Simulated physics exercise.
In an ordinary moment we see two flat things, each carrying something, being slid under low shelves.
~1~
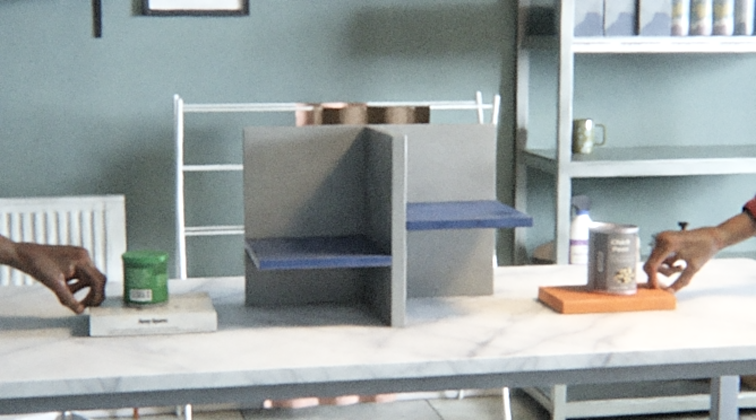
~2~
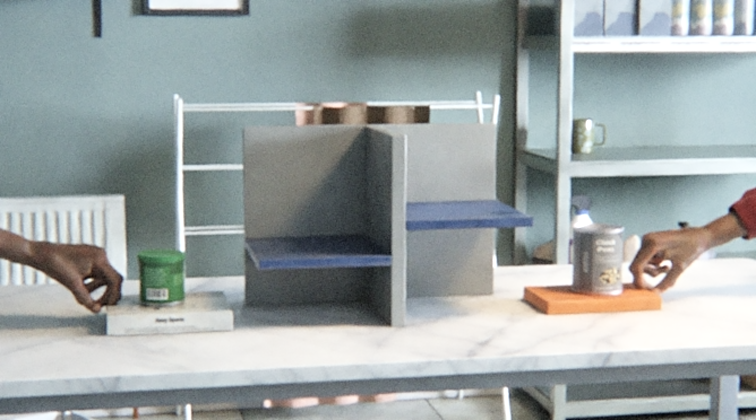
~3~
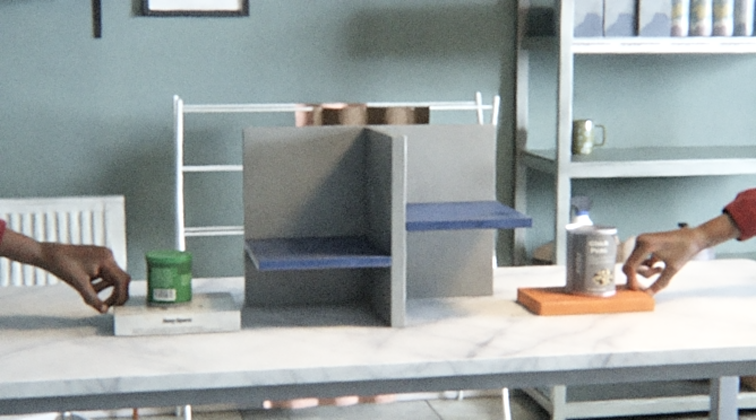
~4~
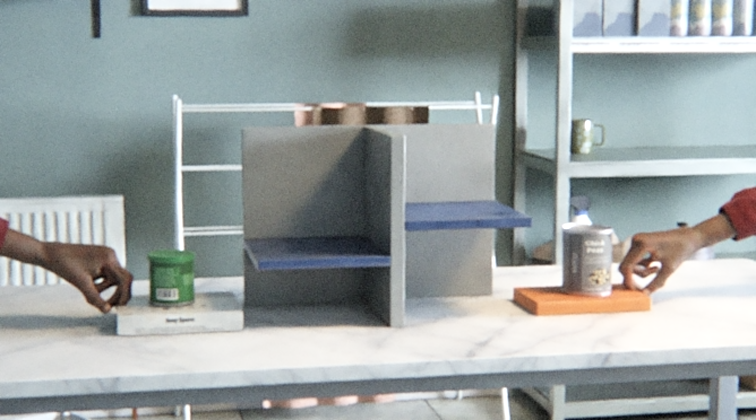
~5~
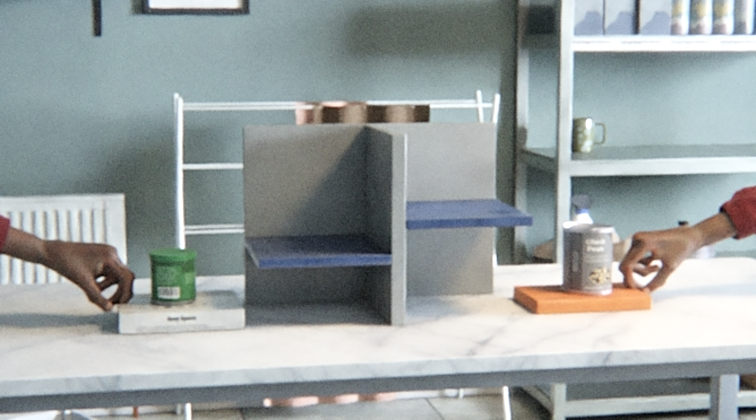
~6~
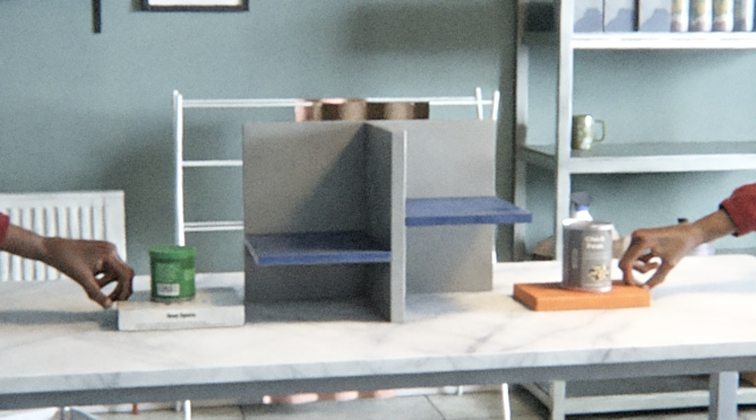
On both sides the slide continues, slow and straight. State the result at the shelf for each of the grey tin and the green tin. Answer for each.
Result: The grey tin rides under; the green tin is scraped off.
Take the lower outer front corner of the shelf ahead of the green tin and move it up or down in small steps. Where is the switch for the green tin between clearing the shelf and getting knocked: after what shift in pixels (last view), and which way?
A shift of 8 pixels, going up.
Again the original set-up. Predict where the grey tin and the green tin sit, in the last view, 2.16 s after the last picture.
Around (479, 260); the other around (227, 283).
Then, 1.62 s later than the last frame, grey tin riding along near (510, 258); green tin pushed back on its carrier near (228, 272).
Then, 2.16 s later than the last frame, grey tin riding along near (480, 260); green tin tilted by 42° near (227, 283).
When it is over, the grey tin passes below, near (463, 260); the green tin is knocked back, near (196, 294).
